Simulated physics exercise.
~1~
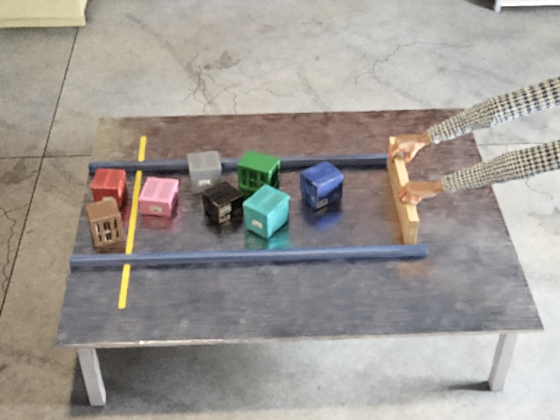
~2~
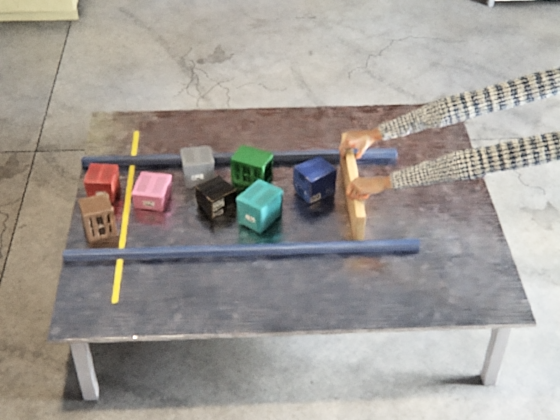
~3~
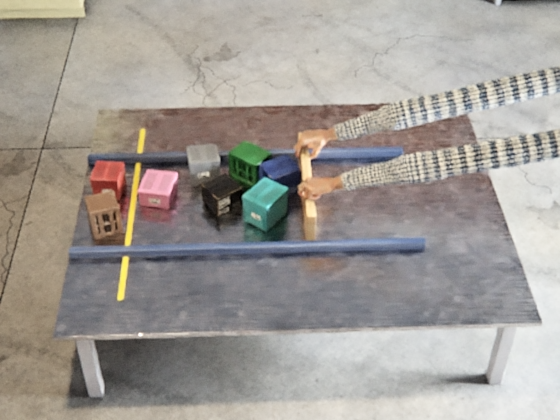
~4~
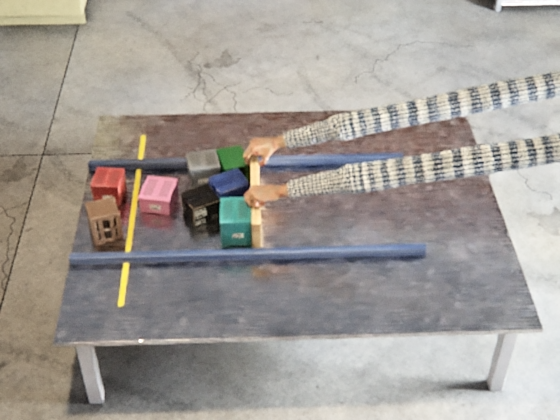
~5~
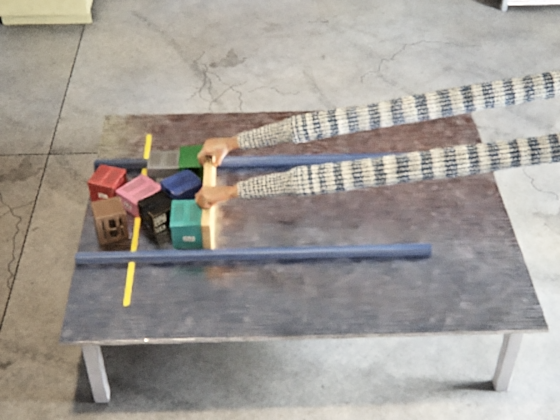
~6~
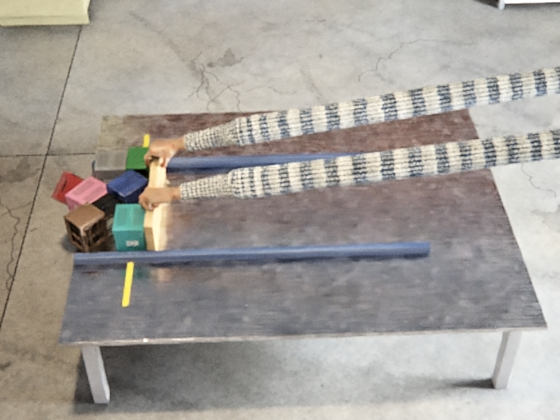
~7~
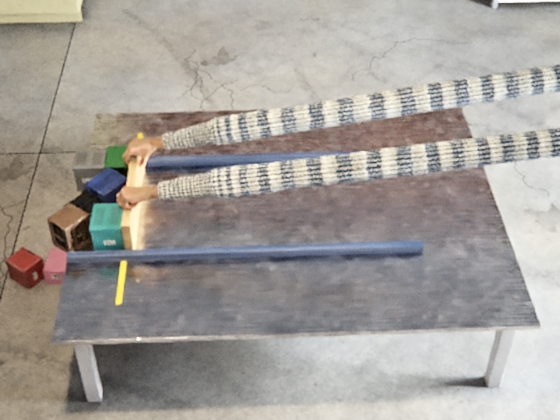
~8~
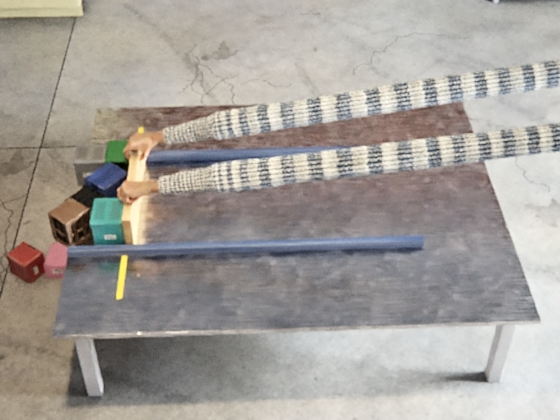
Two hands push a plank left, sliding colored boxes along until red and pink ones fall.
